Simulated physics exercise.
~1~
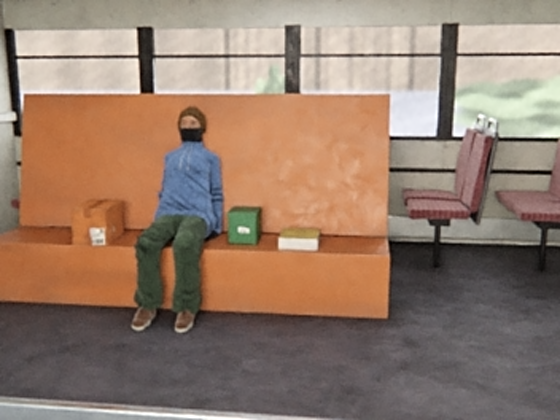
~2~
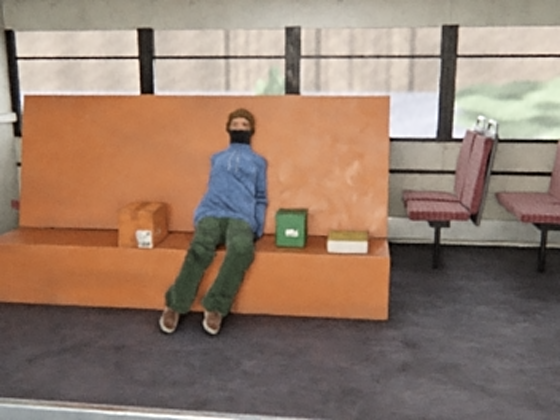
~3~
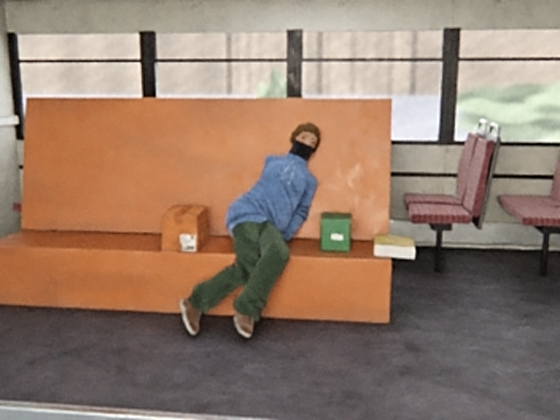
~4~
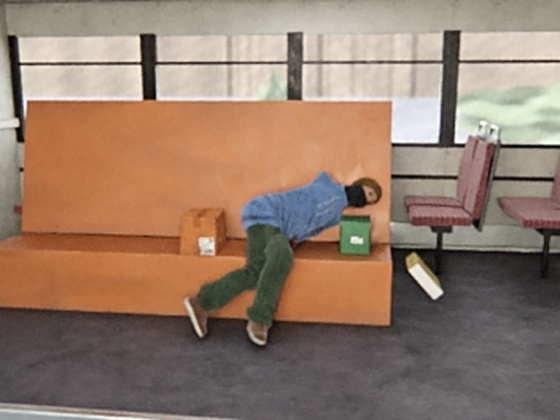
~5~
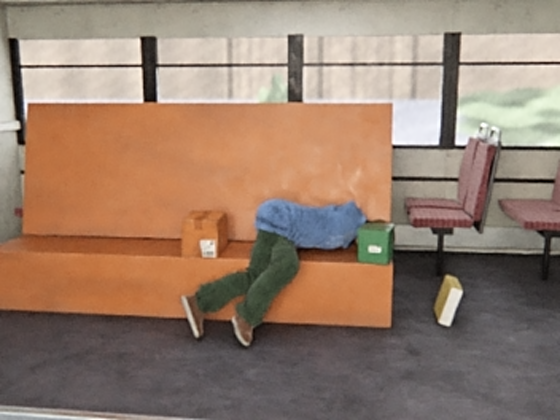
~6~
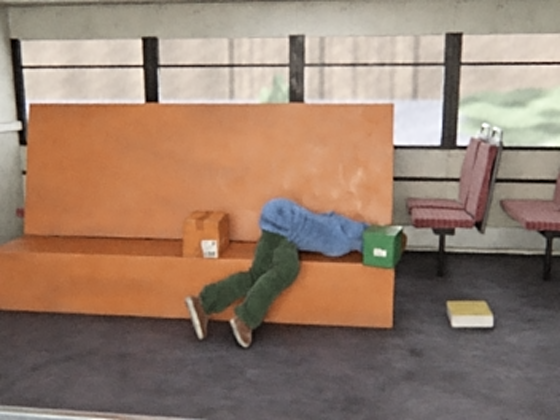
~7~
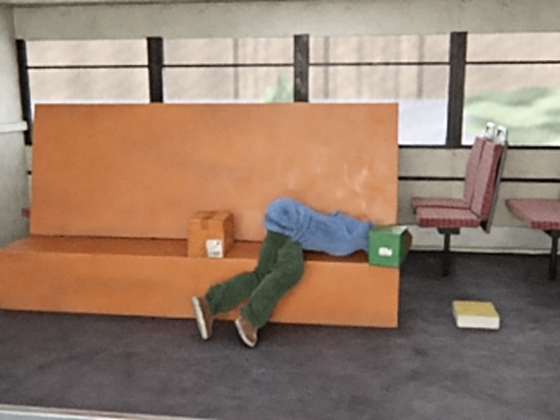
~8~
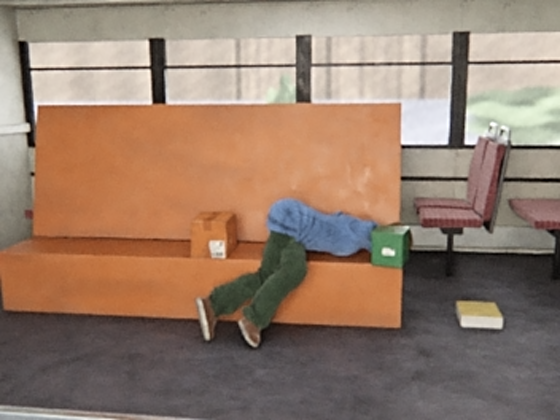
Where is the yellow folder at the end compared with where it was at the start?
At the start it rests on the bench seat to the right of the green tub, and at the end it lies on the floor beyond the right end of the bench.
